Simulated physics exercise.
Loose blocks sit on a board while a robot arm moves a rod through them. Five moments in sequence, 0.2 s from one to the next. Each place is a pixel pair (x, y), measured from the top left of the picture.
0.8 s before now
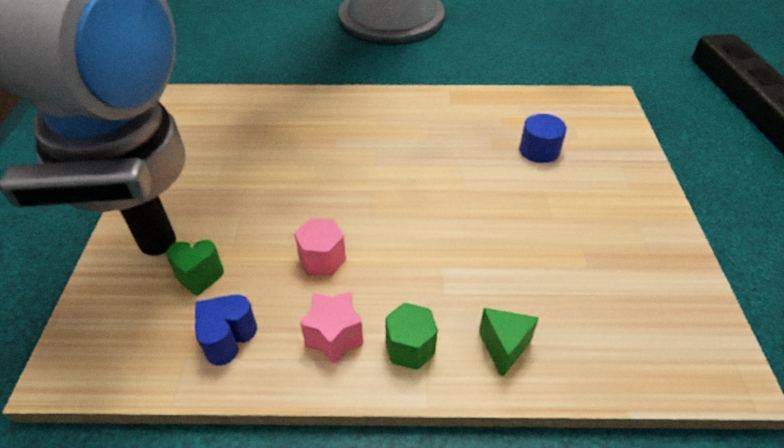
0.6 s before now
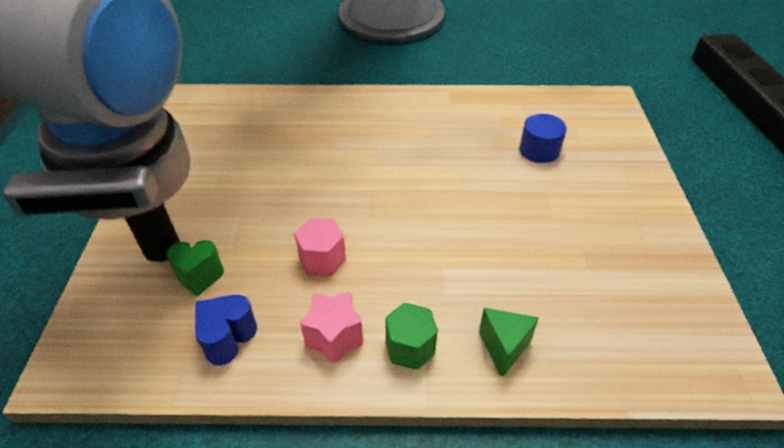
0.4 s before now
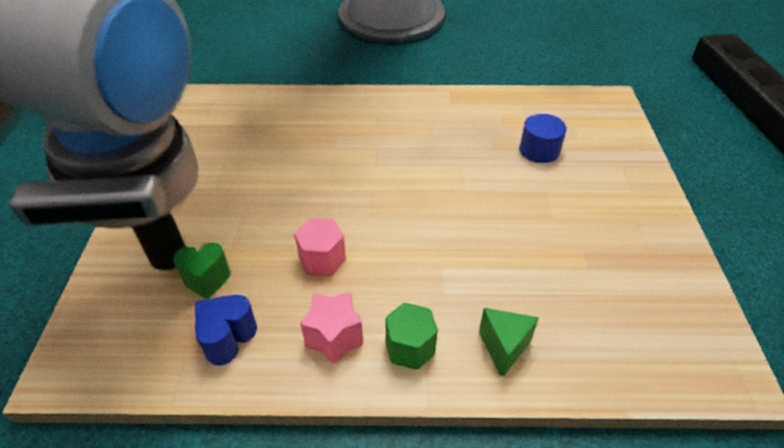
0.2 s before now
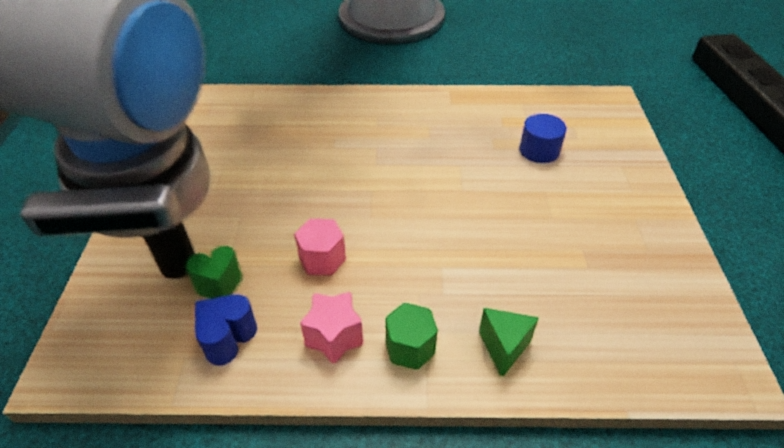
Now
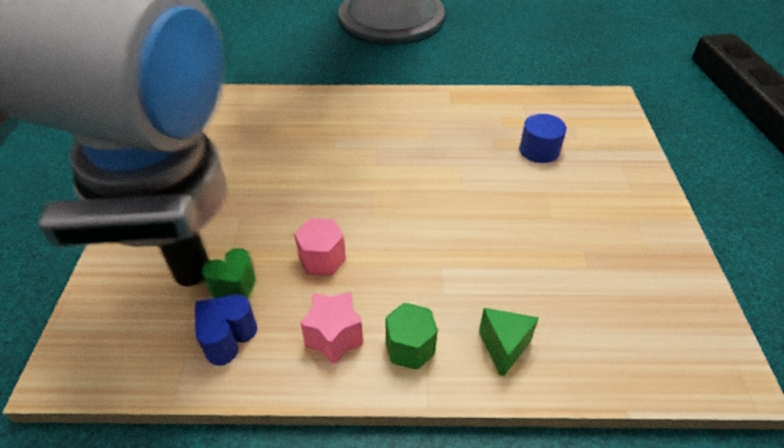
At first, a robot arm holds a black rod just left of a green heart block, with blue, pink and green blocks spread over a wooden board. The rod edges toward the viewer and right, then pushes the green heart a short way right, while the other blocks stay put.
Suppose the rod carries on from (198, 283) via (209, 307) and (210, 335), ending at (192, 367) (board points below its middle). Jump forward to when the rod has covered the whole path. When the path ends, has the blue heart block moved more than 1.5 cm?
Yes, that is how it ends up.
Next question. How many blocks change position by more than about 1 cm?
The count will be 2.
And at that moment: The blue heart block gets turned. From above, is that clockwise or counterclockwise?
From the top: Counterclockwise.
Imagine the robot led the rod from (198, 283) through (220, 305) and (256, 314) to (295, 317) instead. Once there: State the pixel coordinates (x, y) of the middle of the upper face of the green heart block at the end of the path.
The top centre is at (291, 264).
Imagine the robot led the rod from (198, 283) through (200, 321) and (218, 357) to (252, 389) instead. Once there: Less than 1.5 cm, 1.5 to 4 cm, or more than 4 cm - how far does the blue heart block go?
More than 4 cm.
On the path given first. Halfway along, rod at (208, 310); blue heart block at (226, 325), turned 15° anticlockwise; green heart block at (241, 274), turned 65° anticlockwise.
At the end, rod at (187, 357); blue heart block at (231, 342), turned 55° anticlockwise; green heart block at (241, 274), turned 65° anticlockwise.
